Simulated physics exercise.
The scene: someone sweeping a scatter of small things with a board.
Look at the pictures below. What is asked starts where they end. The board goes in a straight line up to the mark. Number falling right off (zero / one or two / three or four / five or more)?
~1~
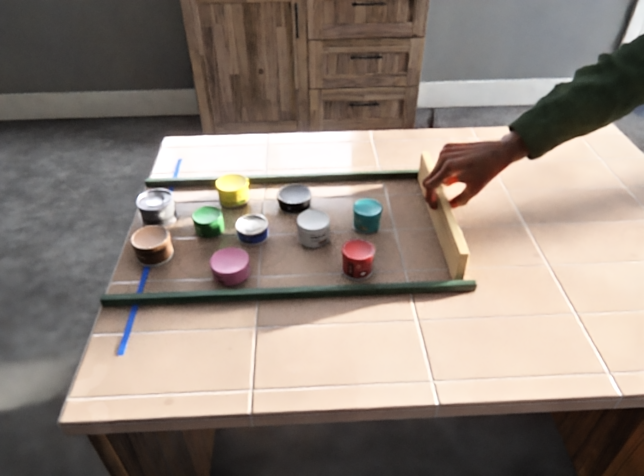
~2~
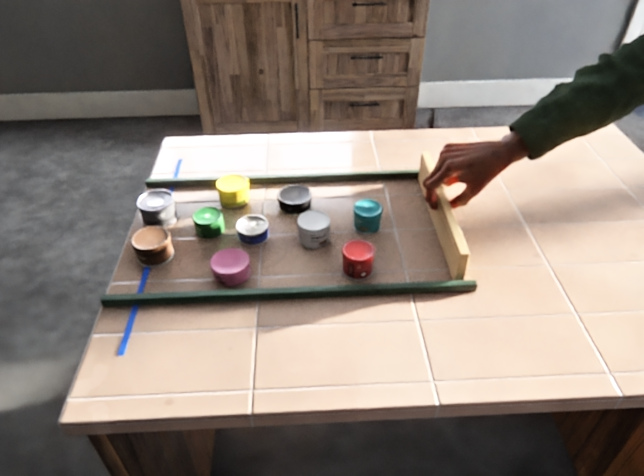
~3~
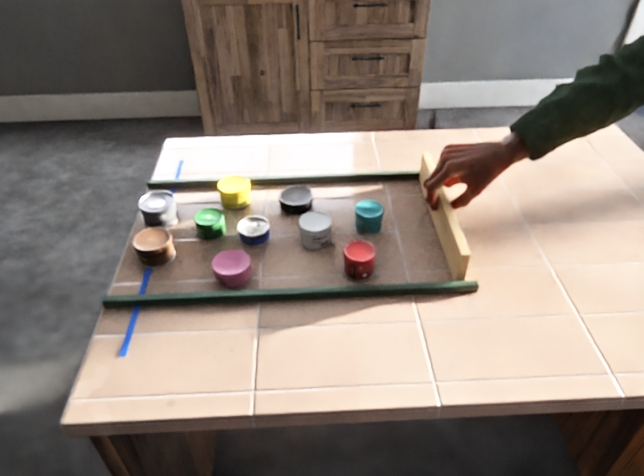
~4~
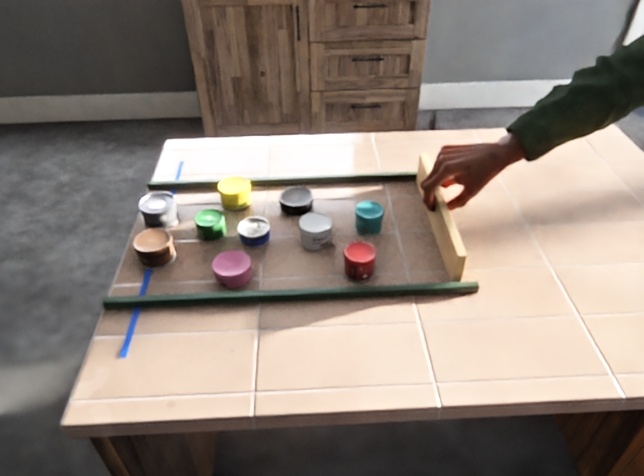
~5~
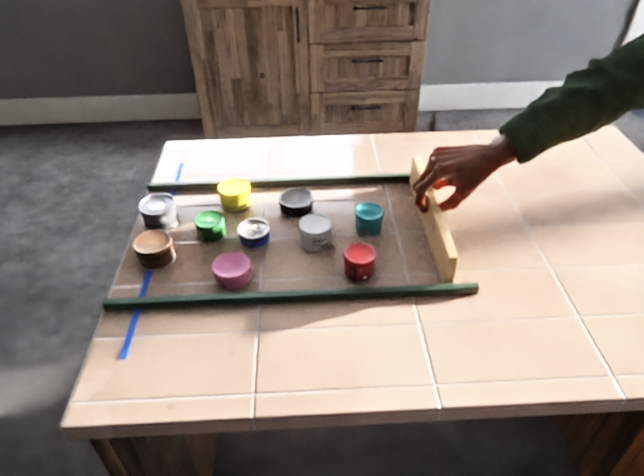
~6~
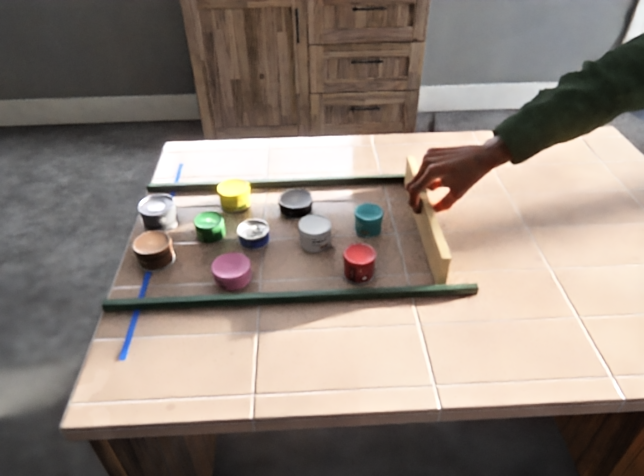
Five or more.
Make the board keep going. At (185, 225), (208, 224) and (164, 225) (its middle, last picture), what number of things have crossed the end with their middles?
In order of the places given, that's 1, 0 and 5.
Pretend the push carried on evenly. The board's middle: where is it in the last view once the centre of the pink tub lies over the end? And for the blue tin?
For the pink tub, about (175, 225); for the blue tin, about (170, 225).
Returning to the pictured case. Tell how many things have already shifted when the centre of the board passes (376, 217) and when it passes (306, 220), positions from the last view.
Moved so far: 1, then 4.
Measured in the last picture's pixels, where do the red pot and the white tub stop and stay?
Taking them in turn, first comes (125, 278), then (132, 256).
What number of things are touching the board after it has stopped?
5 in contact.
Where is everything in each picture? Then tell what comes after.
The first frame shows grey tin (158, 208); brown tin (153, 246); green tub (208, 222); board (440, 211); tape (157, 235).
The second frame shows brown tin (153, 247); black pot (295, 200).
The third frame shows green tub (210, 223); turquoise tin (369, 218).
The fourth frame shows grey tin (160, 211); white tub (316, 231).
The fifth frame shows brown tin (155, 250); red pot (360, 263).
The sixth frame shows grey tin (159, 214); brown tin (154, 251); green tub (210, 227); board (424, 215); tape (158, 240).
Soon after, none off yet; grey tin at rest near (159, 214); brown tin at rest near (154, 251); green tub at rest near (210, 227).
After that, none off yet; grey tin at rest near (159, 214); brown tin at rest near (154, 251); green tub displaced about its own width near (185, 223).
In the end, the number that fall off is five or more; gone, blue tin, pink tub, green tub, brown tin and grey tin.
